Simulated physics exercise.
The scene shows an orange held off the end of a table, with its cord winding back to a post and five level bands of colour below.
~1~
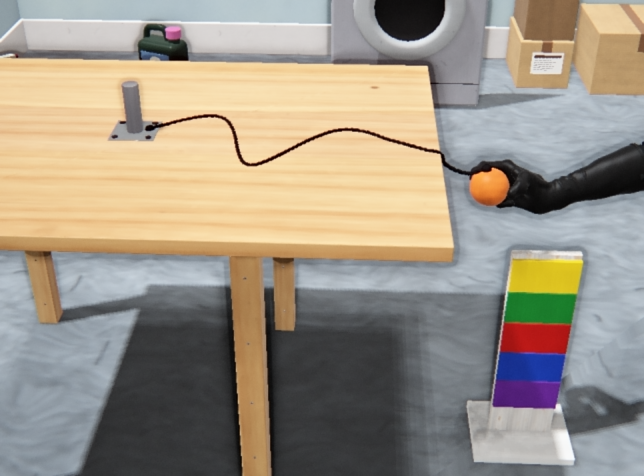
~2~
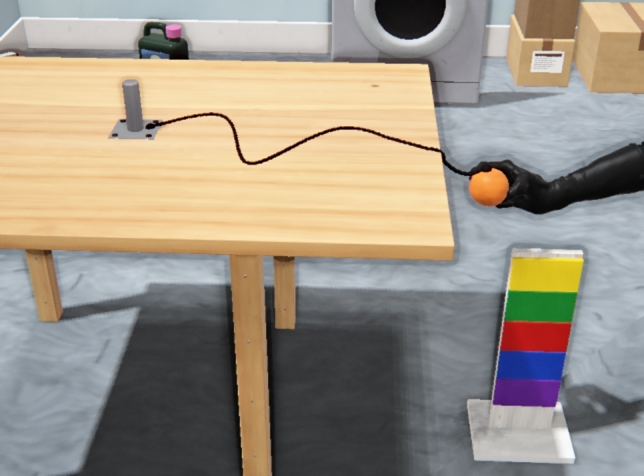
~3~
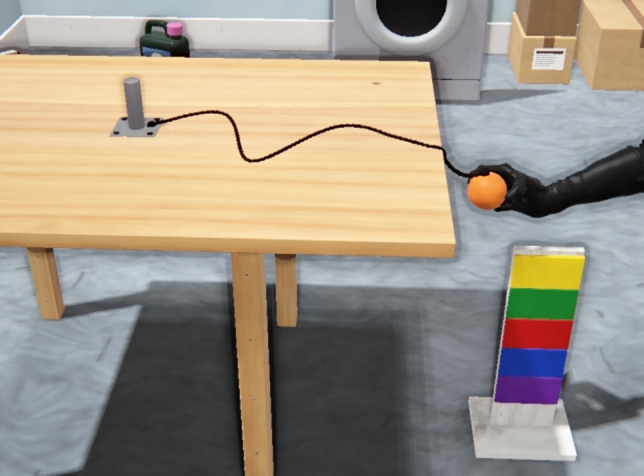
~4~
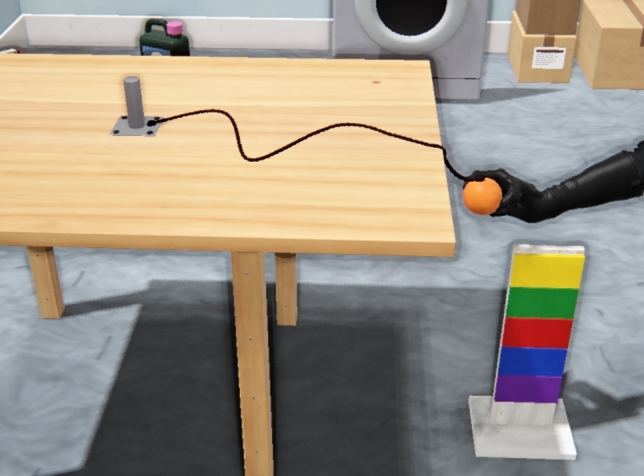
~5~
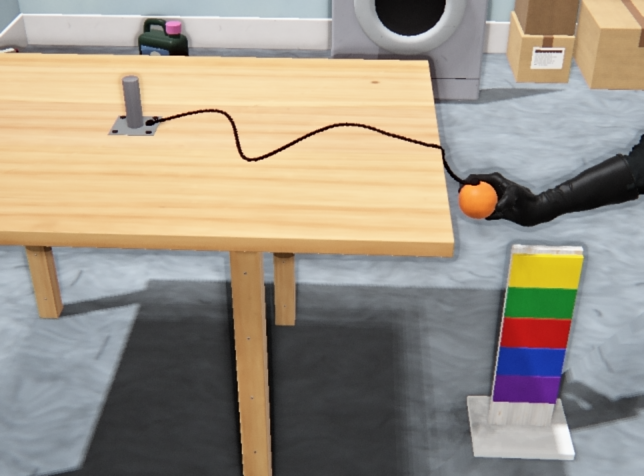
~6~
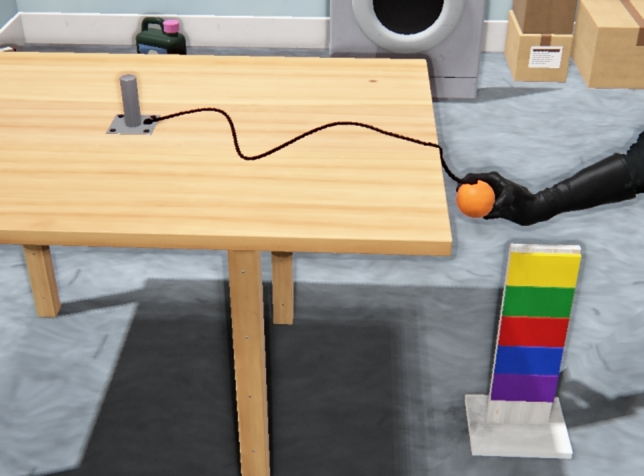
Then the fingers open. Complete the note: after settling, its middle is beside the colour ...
... Red.
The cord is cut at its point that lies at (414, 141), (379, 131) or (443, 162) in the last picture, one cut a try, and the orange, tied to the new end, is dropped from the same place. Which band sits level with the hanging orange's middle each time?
It would be yellow; no band; green.
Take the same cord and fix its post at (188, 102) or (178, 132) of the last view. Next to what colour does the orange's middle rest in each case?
First try: Blue; second try: Blue.
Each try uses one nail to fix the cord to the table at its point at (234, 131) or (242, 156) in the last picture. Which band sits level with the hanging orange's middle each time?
Taking the two tries in turn, you'd get green and then yellow.
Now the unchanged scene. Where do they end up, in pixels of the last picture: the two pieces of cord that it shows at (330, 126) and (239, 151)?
Result - first point (439, 160), second point (320, 137).
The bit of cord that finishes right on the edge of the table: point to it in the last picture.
(320, 129), approximately.
A little later, orange near (427, 314); level with red.
Next, orange near (430, 324); level with red.
When it is over, orange near (426, 324); level with red. The cord holds its middle at red.
